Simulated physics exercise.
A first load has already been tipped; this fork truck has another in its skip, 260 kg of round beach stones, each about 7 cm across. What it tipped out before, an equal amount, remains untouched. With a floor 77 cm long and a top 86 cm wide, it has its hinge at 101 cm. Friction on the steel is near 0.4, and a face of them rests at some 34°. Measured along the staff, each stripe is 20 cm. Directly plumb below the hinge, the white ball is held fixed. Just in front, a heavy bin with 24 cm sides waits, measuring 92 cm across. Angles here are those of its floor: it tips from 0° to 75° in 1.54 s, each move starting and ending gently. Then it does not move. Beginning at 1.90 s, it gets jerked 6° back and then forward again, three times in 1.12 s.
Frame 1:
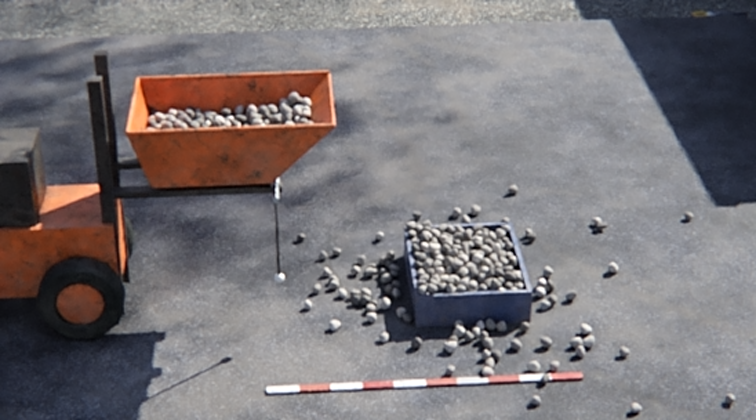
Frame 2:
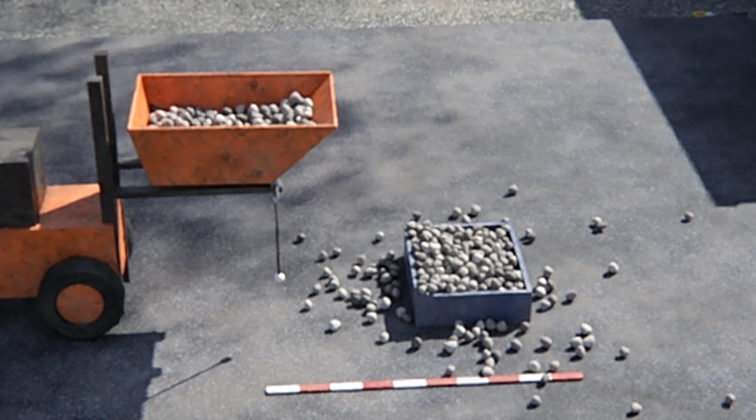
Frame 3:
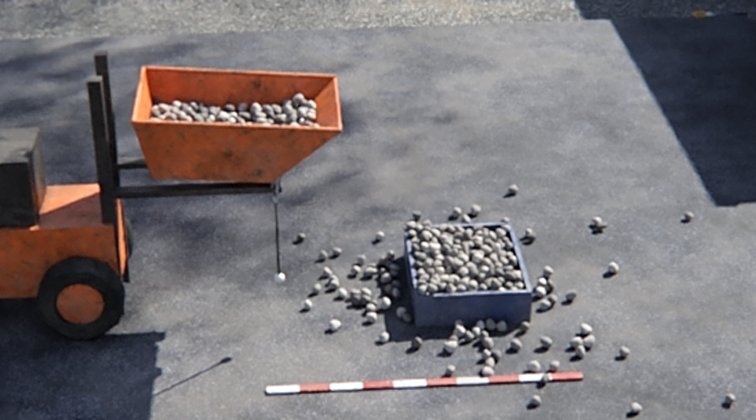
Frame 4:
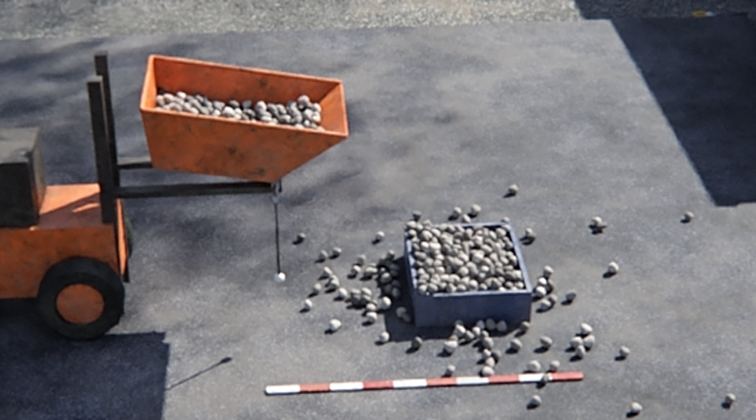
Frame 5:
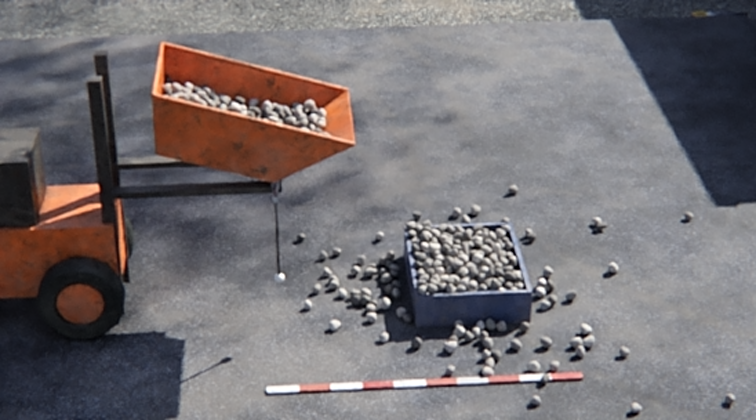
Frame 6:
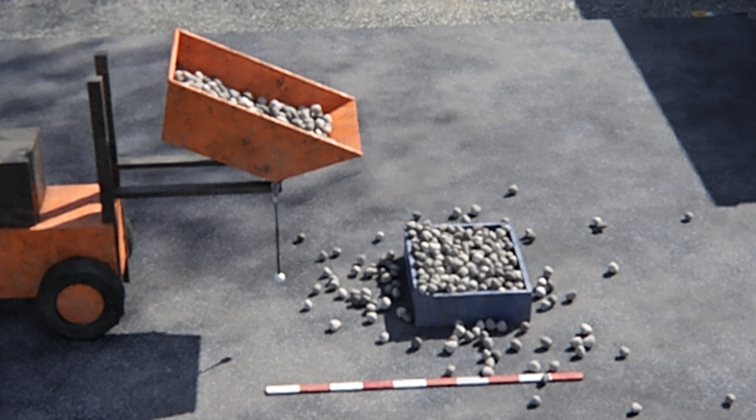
We see an orange fork truck on grey paving holding a skip of rounded stones, which tilts steadily down to the right while, beside a red-and-white staff, a blue bin heaped with similar stones stays still among scattered ones.
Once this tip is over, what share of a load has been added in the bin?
About 29 per cent of a load.
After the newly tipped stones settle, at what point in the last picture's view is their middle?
Around (430, 281) in the last picture.
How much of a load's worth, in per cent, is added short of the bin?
About 45 percent.
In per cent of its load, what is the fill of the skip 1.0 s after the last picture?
About 45 percent.
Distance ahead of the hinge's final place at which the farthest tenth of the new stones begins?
Ahead of it by roughly 150 cm.
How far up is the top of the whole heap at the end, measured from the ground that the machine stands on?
The top ends up some 44 cm above the ground.
Then, 0.6 s after the last picture the floor is at 64°; in per cent of one load, 100 in the skip, 6 short of the bin, 83 in the bin, 10 beside or beyond the bin; the foremost stones are at (633, 296).
Then, 1.0 s after the last picture the floor is at 75°; in per cent of one load, 44 in the skip, 38 short of the bin, 105 in the bin, 14 beside or beyond the bin; the foremost stones are at (633, 296).
Then, 2.9 s after the last picture the floor is at 75°; in per cent of one load, 0 in the skip, 49 short of the bin, 112 in the bin, 38 beside or beyond the bin; the foremost stones are at (661, 257).
Then, 5.3 s after the last picture the floor is at 75°; in per cent of one load, 0 in the skip, 50 short of the bin, 112 in the bin, 38 beside or beyond the bin; the foremost stones are at (661, 257). Net gain in the bin, 29.
